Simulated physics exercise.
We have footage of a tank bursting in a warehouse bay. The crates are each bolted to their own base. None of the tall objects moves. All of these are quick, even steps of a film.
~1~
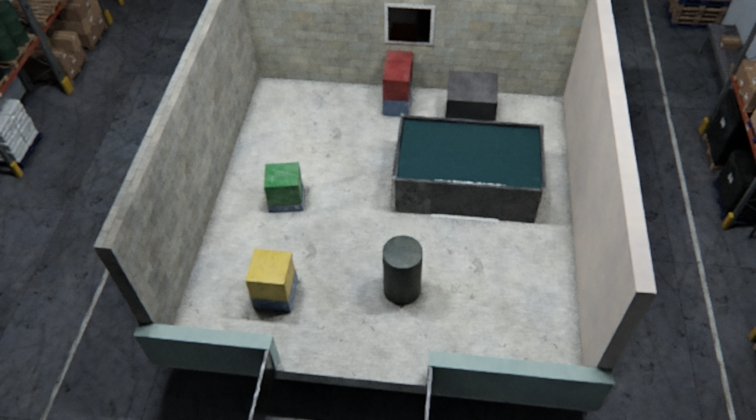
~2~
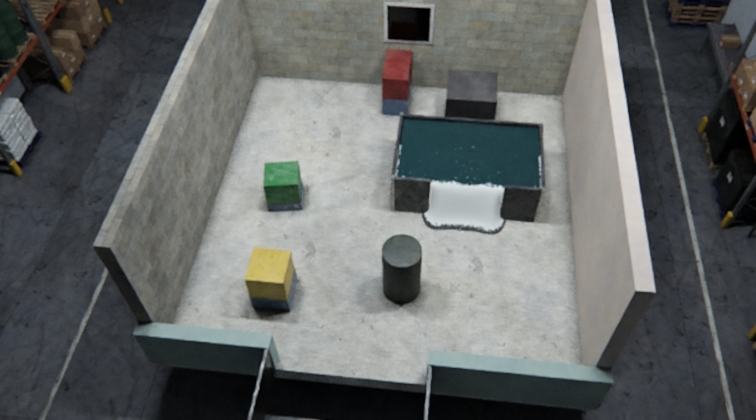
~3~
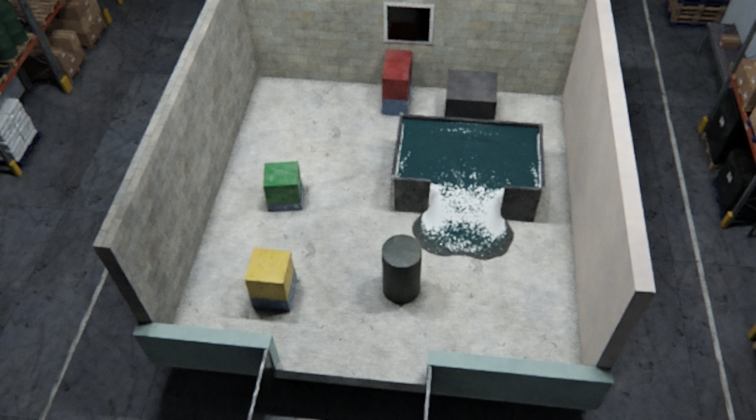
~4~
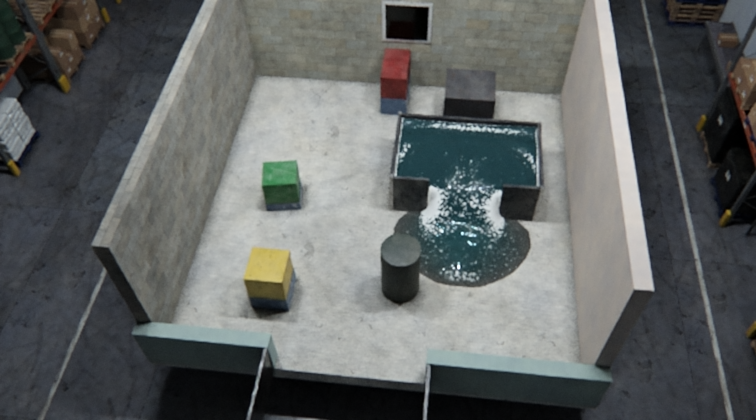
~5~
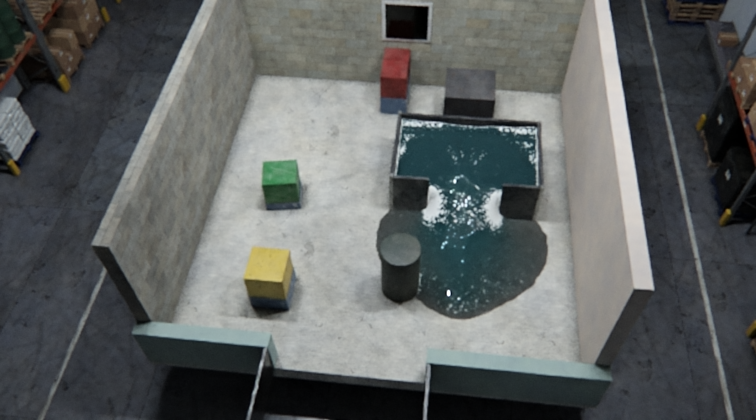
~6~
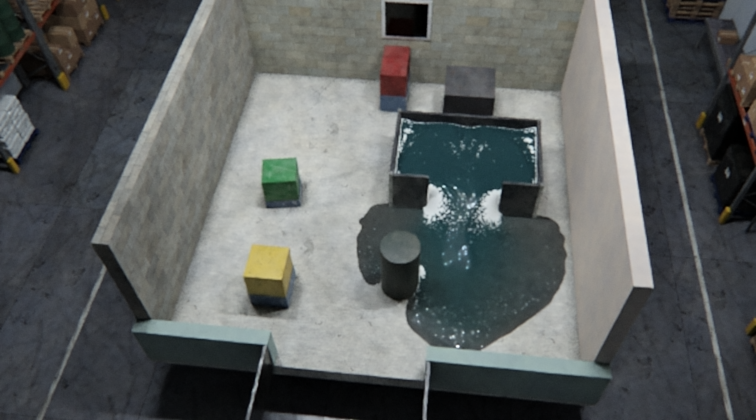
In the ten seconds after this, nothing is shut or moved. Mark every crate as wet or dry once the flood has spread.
Green crate: Dry, red crate: Dry, yellow crate: Dry.
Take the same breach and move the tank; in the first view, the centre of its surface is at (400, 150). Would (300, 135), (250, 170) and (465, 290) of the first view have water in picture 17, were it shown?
Results in order - left untouched, left untouched, swamped.
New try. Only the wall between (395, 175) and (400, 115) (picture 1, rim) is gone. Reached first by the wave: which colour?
The crate marked green comes first.
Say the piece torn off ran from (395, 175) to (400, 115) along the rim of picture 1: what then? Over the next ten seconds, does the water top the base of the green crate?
Looking at it, the green crate gets overtopped.
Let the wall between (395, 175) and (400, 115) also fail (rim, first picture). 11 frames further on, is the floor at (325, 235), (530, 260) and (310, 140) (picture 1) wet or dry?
Taking the points one after the other, they come out inundated, not soaked and inundated.
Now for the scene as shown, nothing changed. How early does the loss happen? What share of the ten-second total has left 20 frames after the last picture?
Around 40 % of the total, roughly.
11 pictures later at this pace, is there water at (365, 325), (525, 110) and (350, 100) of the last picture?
Status by point, in sequence: Waterlogged; unwetted; unwetted.
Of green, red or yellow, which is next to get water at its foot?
That's the one in yellow.
A moment on, water covers 30 % of the floor; the green crate not reached, the red crate not reached, the yellow crate water round its plinth.
Next, water covers 35 % of the floor; the green crate water round its plinth, the red crate not reached, the yellow crate water round its plinth.
Then, water covers 50 % of the floor; the green crate water round its plinth, the red crate not reached, the yellow crate water round its plinth.
Later, water covers 65 % of the floor; the green crate water round its plinth, the red crate not reached, the yellow crate water round its plinth.
In the end, water covers 95 % of the floor; the green crate stayed above the water, the red crate stayed above the water, the yellow crate stayed above the water.
